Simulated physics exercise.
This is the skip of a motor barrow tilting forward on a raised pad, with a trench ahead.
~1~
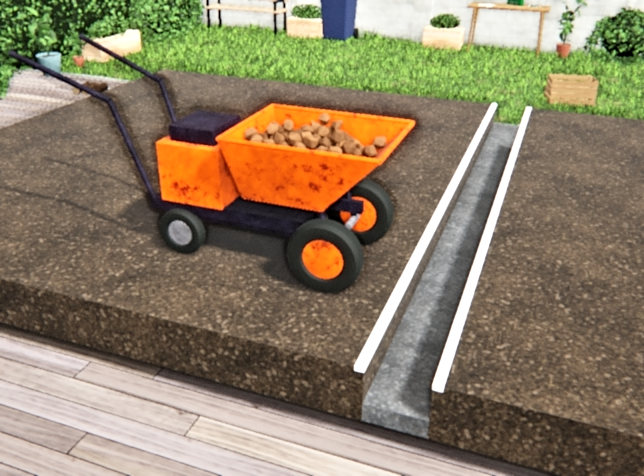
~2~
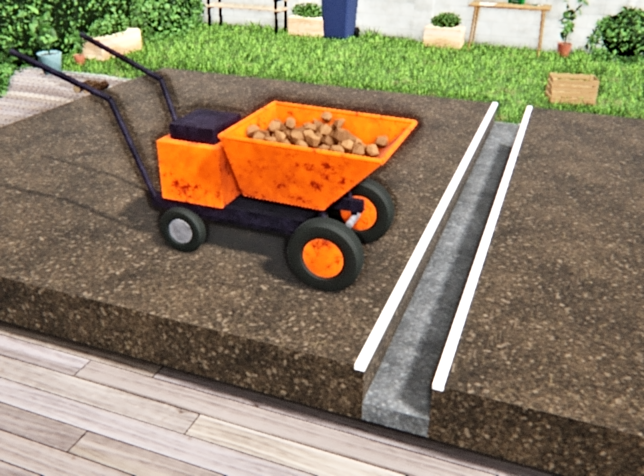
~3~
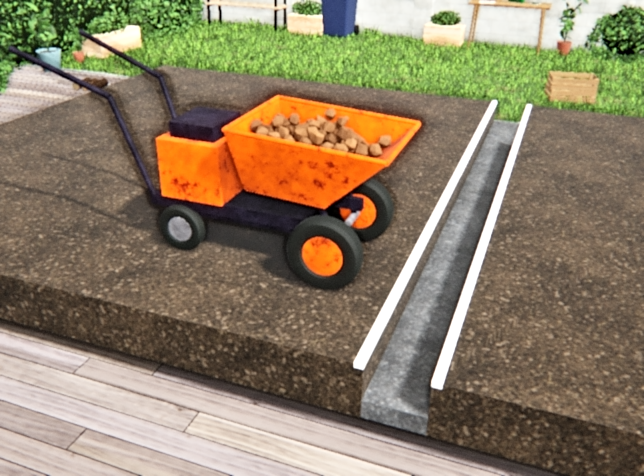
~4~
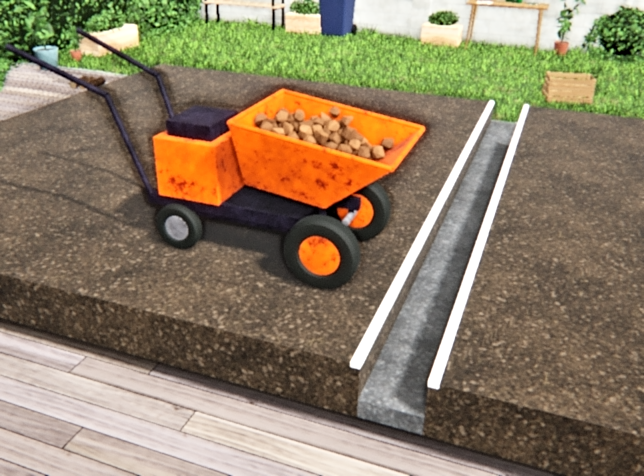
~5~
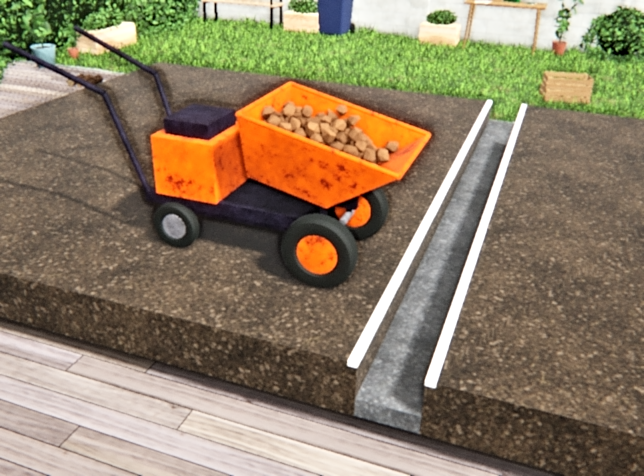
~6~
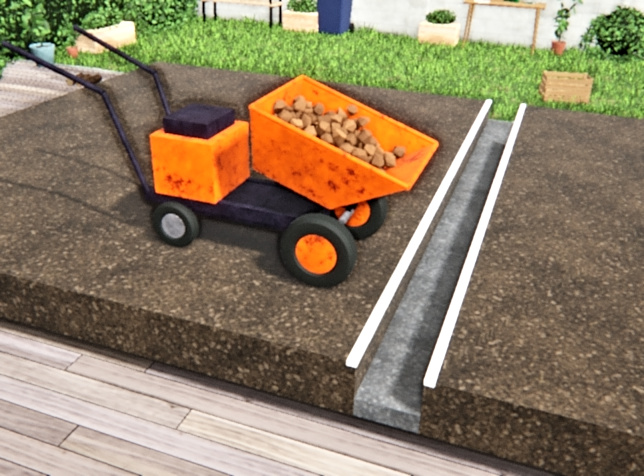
An orange skip full of brown clods sat level on a motor barrow, then tilted forward to the right, slowly at first and then more clearly, beside a narrow trench edged with white strips.
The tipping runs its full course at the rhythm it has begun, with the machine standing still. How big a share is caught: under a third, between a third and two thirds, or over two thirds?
The trench ends with less than a third of it.
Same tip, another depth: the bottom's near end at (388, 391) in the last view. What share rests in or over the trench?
Roughly 10 in a hundred.
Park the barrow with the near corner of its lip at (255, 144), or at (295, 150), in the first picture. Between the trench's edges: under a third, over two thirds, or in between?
In turn: Under a third; one to two thirds.
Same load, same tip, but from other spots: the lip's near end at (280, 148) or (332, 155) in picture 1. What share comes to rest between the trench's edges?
About 30 and 80 per cent.
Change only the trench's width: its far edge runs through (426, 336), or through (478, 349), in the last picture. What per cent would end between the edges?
Near 0 % and 70 %.
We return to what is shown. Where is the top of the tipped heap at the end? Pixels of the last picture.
At about (483, 265).
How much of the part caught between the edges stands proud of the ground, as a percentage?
Roughly 10 in a hundred.
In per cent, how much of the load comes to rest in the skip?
It comes to 40 per cent or so.
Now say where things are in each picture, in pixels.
Lip of the skip near (379, 162), level; top of the load near (296, 142), clay clods; first edge of the trench near (379, 329); far edge near (451, 345), the trench over half as wide as the skip, and about half as deep as wide, in the first picture.
Lip of the skip near (382, 162), level; top of the load near (297, 140), in the second picture.
Lip of the skip near (386, 164), tipped barely; top of the load near (301, 137), in the third picture.
Lip of the skip near (391, 169), tipped a little; top of the load near (308, 126), in the fourth picture.
Lip of the skip near (398, 177), tipped a little; top of the load near (295, 132), in the fifth picture.
Lip of the skip near (408, 187), tipped clearly; top of the load near (304, 121); first edge of the trench near (371, 324); far edge near (443, 341), in the sixth picture.
Shortly afterwards, skip tipped steeply; the whole lot in the skip.
Next, skip tipped right over; the bulk in the skip; only a few in or heaped over the trench; near a quarter beyond it; only a few falling.
Some moments later, skip tipped right over; near a third in the skip; a little in or heaped over the trench; near half beyond it.
In the end, skip tipped right over; near a third in the skip; near a quarter in or heaped over the trench; near half beyond it.
